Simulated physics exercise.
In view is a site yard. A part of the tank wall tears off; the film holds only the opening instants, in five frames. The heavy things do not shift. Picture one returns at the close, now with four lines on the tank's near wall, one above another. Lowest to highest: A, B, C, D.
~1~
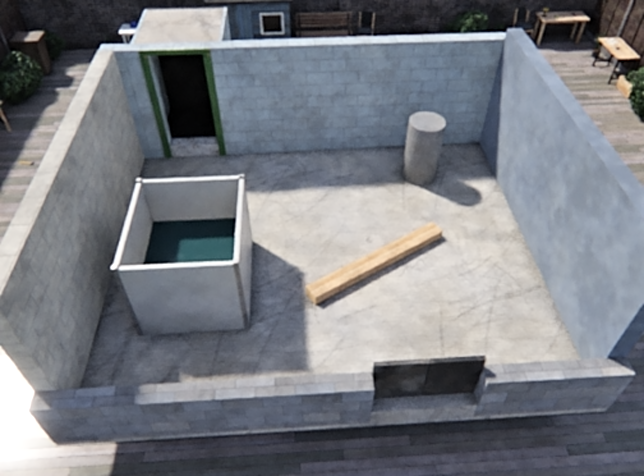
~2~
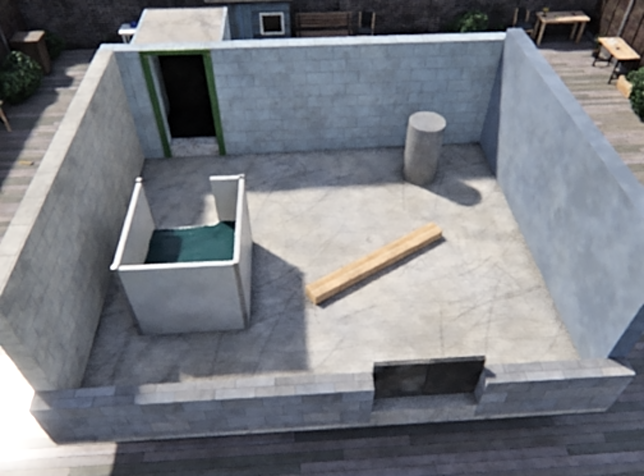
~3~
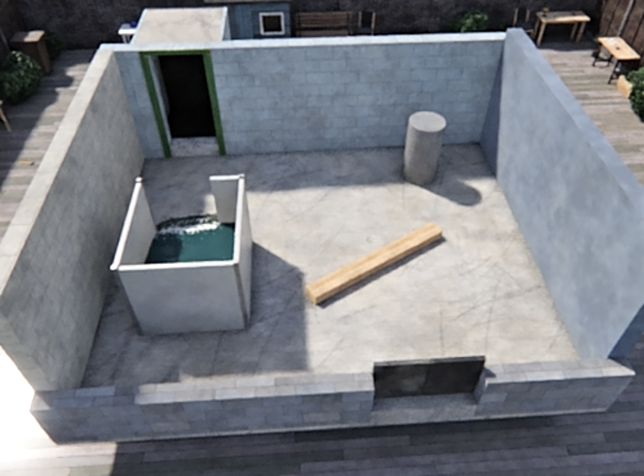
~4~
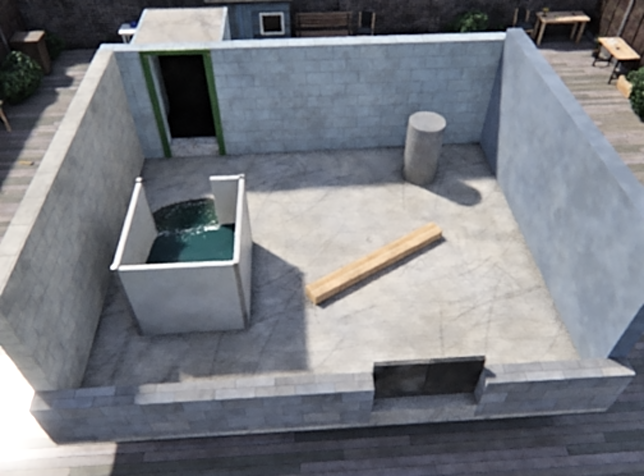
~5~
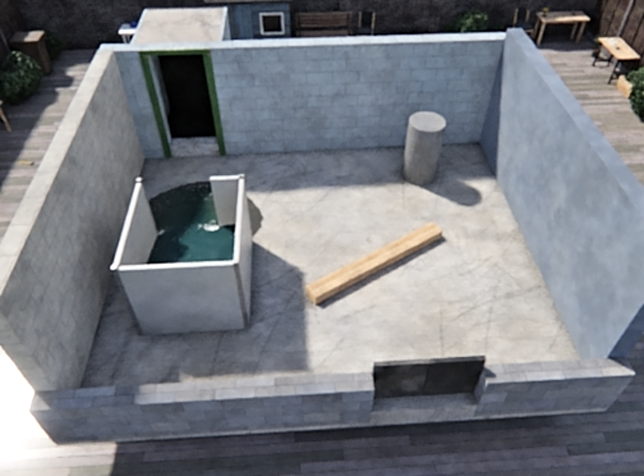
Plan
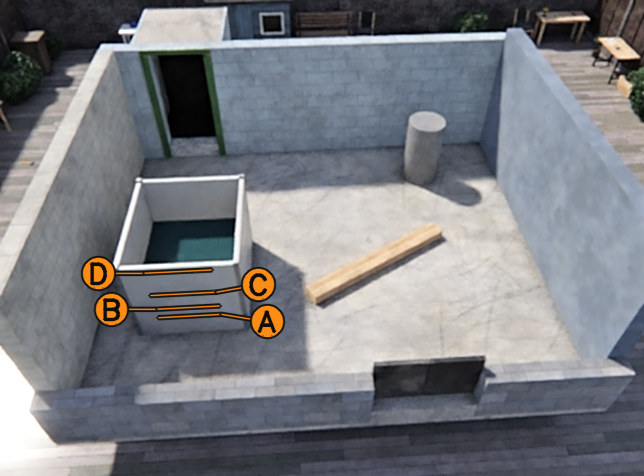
At first, dark green water sits still in a pale walled tank on the left of a site yard, with a timber beam and a round pillar to its right. Then part of the tank's far wall is gone, and the water churns through the gap and spreads onto the ground behind.
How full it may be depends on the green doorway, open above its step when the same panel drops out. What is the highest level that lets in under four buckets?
I would pick line B.
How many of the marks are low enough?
Two of them.
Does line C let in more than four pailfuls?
Yes, that goes wrong.
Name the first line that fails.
The answer is C.
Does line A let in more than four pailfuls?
No.
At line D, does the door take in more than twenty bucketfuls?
Yes, it does.
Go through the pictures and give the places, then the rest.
Water in the tank at rest, its middle at (194, 258); foot of the green doorway at (196, 156); shut gate at (428, 366), in the first frame.
Water covers 1 % of the ground, its front hidden from here, in the second frame.
Water covers 2 % of the ground, its front hidden from here, in the third frame.
Water covers 5 % of the ground, its front hidden from here, in the fourth frame.
Water covers 8 % of the ground, its front hidden from here, in the fifth frame.
In orange, A at (190, 316); B at (187, 307); C at (183, 293); D at (177, 271); from the bottom up A, B, C, D.
With A, nothing gets over.
With B, a bucket or two gets in.
With C, about 11 bucketfuls get in.
With D, dozens of bucketfuls pour in.
